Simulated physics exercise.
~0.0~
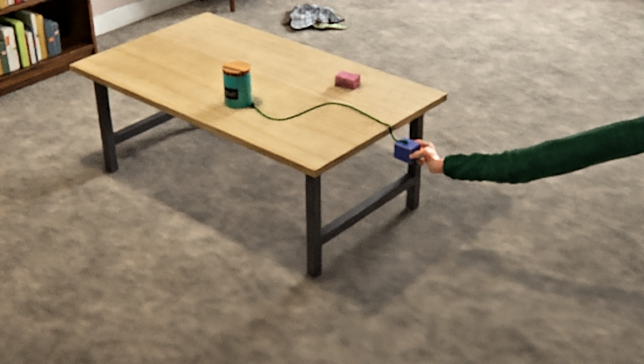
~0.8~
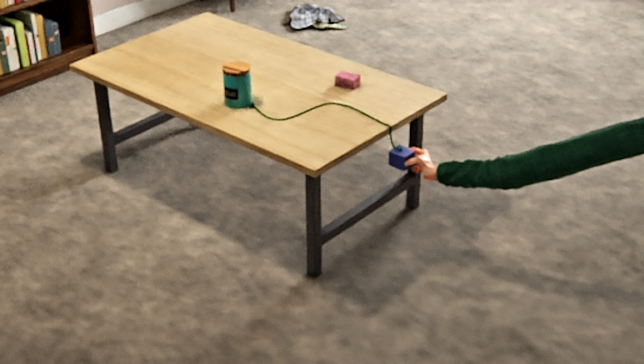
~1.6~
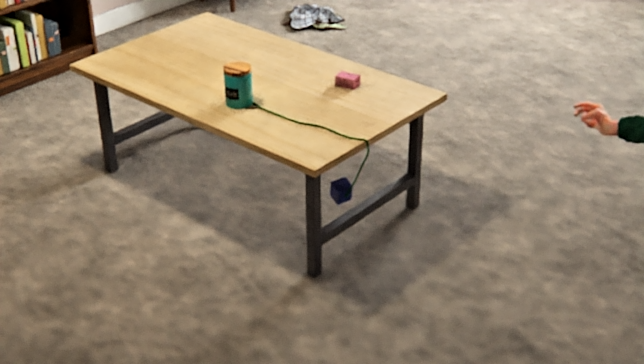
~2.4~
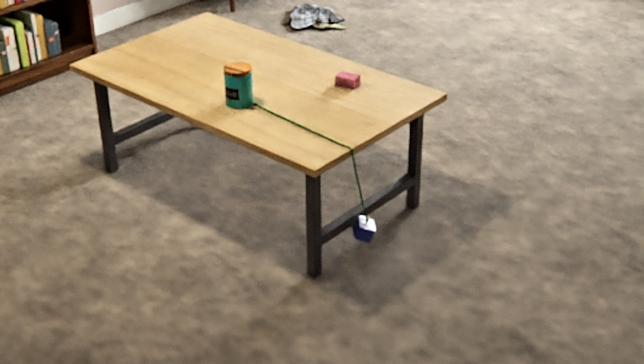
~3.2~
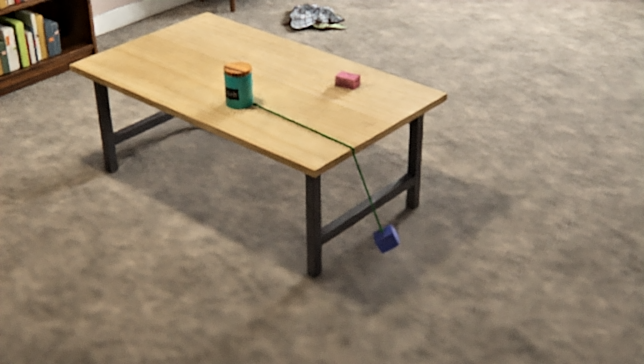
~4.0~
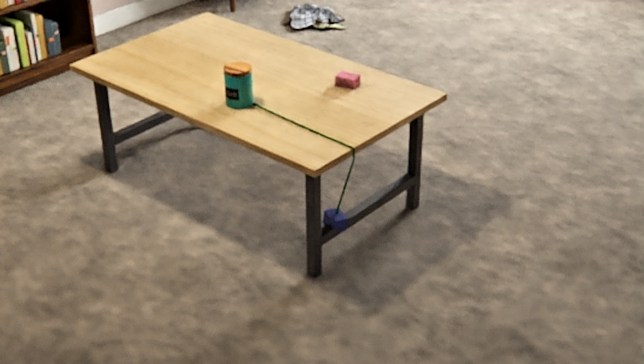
A hand in a dark green sleeve reaches in from the right, holding a blue block just past the edge of a light wooden table with dark legs, seen from above on a grey-brown carpet. A green string runs from the block across the tabletop to a turquoise canister with an orange top, and a pink box sits nearby. The hand lowers the block slightly, lets go and withdraws. The block drops, swings left, then right, and back left beneath the edge. It ends dangling above the floor, while the canister and pink box stay put.
